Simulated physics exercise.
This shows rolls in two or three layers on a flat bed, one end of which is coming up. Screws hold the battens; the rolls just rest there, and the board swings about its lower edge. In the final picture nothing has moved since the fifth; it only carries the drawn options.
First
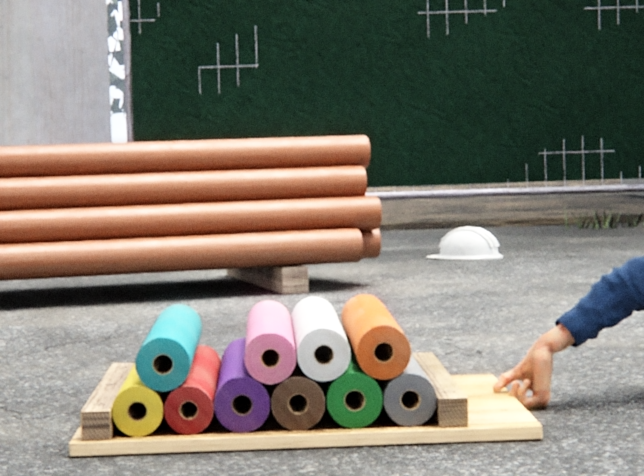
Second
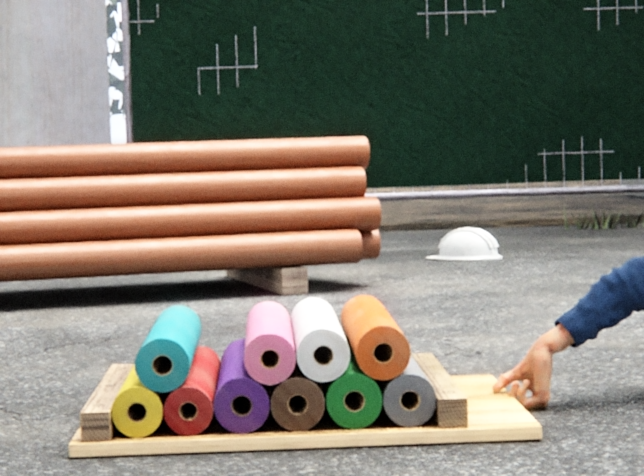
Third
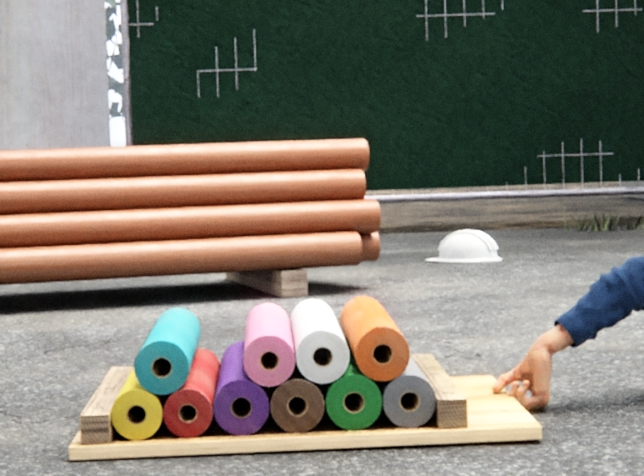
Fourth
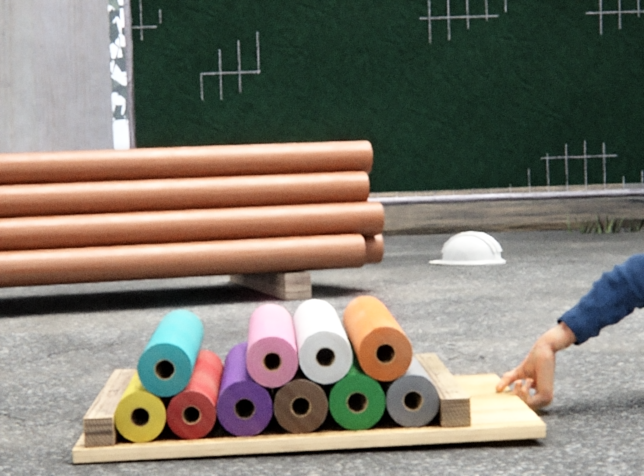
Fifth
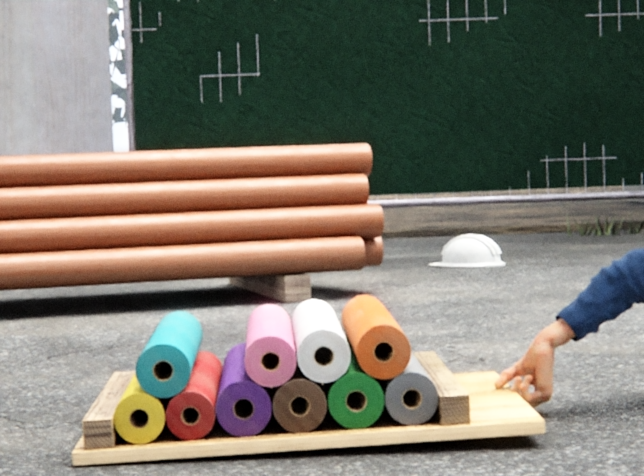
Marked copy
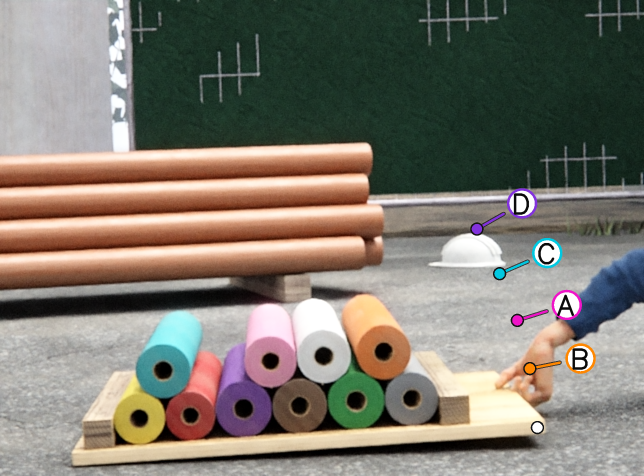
On a rough grey concrete floor before a dark green wall with white grid marks, seen from low at the front, copper-coloured pipes lie stacked behind. Yellow, red, purple, brown, green and grey rolls line a pale wooden board between end battens, with turquoise, pink, white and orange ones on top. A blue-sleeved hand stays at the board's right end; the view shifts very slightly, and almost nothing else moves.
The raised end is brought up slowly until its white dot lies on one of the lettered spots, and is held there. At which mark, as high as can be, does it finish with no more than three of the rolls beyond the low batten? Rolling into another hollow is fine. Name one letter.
Up to D.
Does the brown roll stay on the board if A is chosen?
The brown roll: Yes.
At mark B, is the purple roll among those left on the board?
The purple roll: Yes.
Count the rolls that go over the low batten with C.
With C, none.
On the copy, A at (517, 320); B at (530, 369); C at (500, 274); D at (477, 229); the white dot at (538, 428).
On D. First, board at 16°.
Then, board at 28°.
Finally, board at 28°, none over the low batten.
By contrast, A none over the low batten; B none over the low batten; C none over the low batten.
